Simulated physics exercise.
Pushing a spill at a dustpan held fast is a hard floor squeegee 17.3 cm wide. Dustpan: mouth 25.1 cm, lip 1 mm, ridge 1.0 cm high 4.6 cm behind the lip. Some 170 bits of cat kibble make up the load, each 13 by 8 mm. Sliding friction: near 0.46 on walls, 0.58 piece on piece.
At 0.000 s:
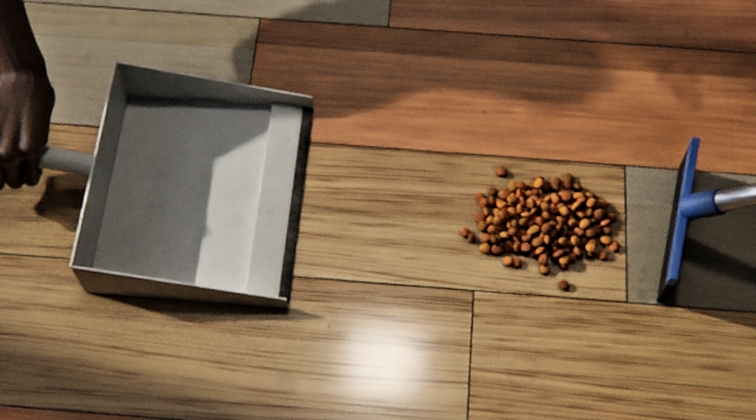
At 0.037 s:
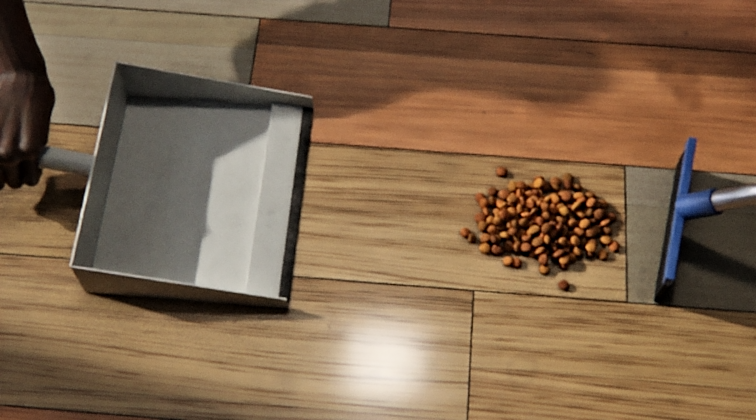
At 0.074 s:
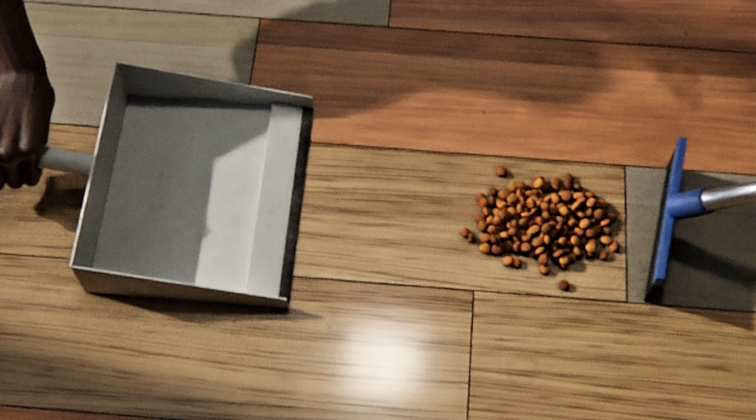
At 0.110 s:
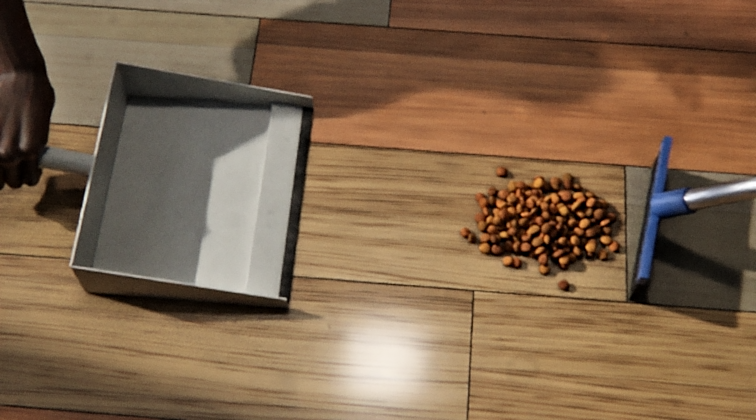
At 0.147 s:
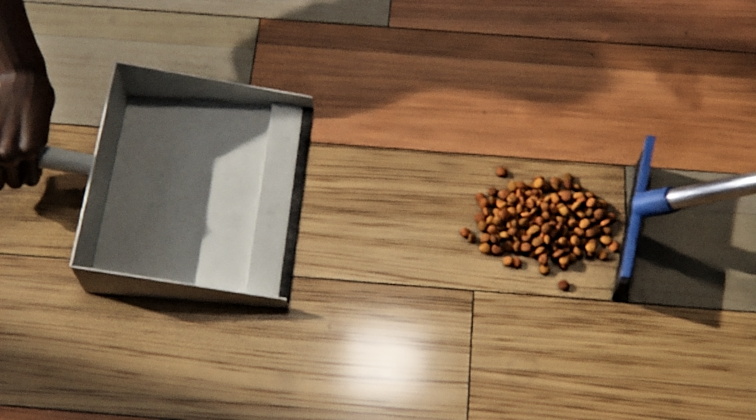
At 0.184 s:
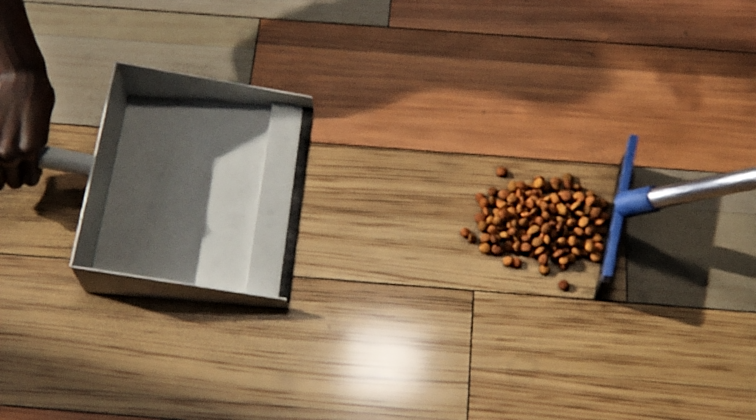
On a wood-plank floor, a hand at the left holds a gray dustpan still while a blue squeegee blade slides left from the right side, reaching the edge of a pile of brown kibble and pressing against its nearest pieces.
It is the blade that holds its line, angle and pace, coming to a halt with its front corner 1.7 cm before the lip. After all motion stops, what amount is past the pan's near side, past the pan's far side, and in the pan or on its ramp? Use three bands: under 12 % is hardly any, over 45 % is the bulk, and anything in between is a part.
Past the pan's near side: Hardly any, past the pan's far side: Hardly any, in the pan or on its ramp: A part.
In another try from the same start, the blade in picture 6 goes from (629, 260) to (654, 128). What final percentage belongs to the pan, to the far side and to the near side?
Per cent by place - pan 5, far side 30, near side 0.
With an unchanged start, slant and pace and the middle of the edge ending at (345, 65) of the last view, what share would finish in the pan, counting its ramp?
Share caught: Approx. 5 %.
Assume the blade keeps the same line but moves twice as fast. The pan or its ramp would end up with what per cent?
About 50 per cent.
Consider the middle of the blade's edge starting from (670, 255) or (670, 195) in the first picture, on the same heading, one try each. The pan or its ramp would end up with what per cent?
Around 20 percent, then around 30 percent.
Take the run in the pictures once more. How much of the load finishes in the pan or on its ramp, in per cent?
Some 30 %.
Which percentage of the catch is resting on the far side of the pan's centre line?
Around 30 percent.
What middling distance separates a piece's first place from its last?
26 cm or thereabouts.
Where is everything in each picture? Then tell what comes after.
The first frame shows blade from (671, 280) to (693, 146), moved 0.0 cm, 0 of the pieces shifted so far; middle of the pieces at (544, 219); pan at (187, 195).
The second frame shows blade from (668, 280) to (690, 146), moved 0.3 cm, 0 of the pieces shifted so far; middle of the pieces at (544, 219).
The third frame shows blade from (658, 279) to (681, 145), moved 1.4 cm, 0 of the pieces shifted so far; middle of the pieces at (544, 219).
The fourth frame shows blade from (642, 279) to (666, 145), moved 3.0 cm, 0 of the pieces shifted so far; middle of the pieces at (544, 219).
The fifth frame shows blade from (624, 278) to (649, 144), moved 4.9 cm, 0 of the pieces shifted so far; middle of the pieces at (544, 219).
The sixth frame shows blade from (606, 277) to (632, 143), moved 6.7 cm, 11 of the pieces shifted so far; middle of the pieces at (544, 219); pan at (187, 195). The blade's pace is about 0.50 m/s.
After 0.49 s, middle of the blade 19 cm from the lip; 0 % over the lip, far side 0 %, near side 0 %.
After 0.69 s, middle of the blade 9 cm from the lip; 0 % over the lip, far side 0 %, near side 0 %.
After 1.01 s, middle of the blade 3 cm from the lip; 30 % over the lip, far side 0 %, near side 0 %.
In the end, at 1.4 s, near side 0 %, far side 0 %, pan 30 %, in front of the lip or behind the blade 70 %.
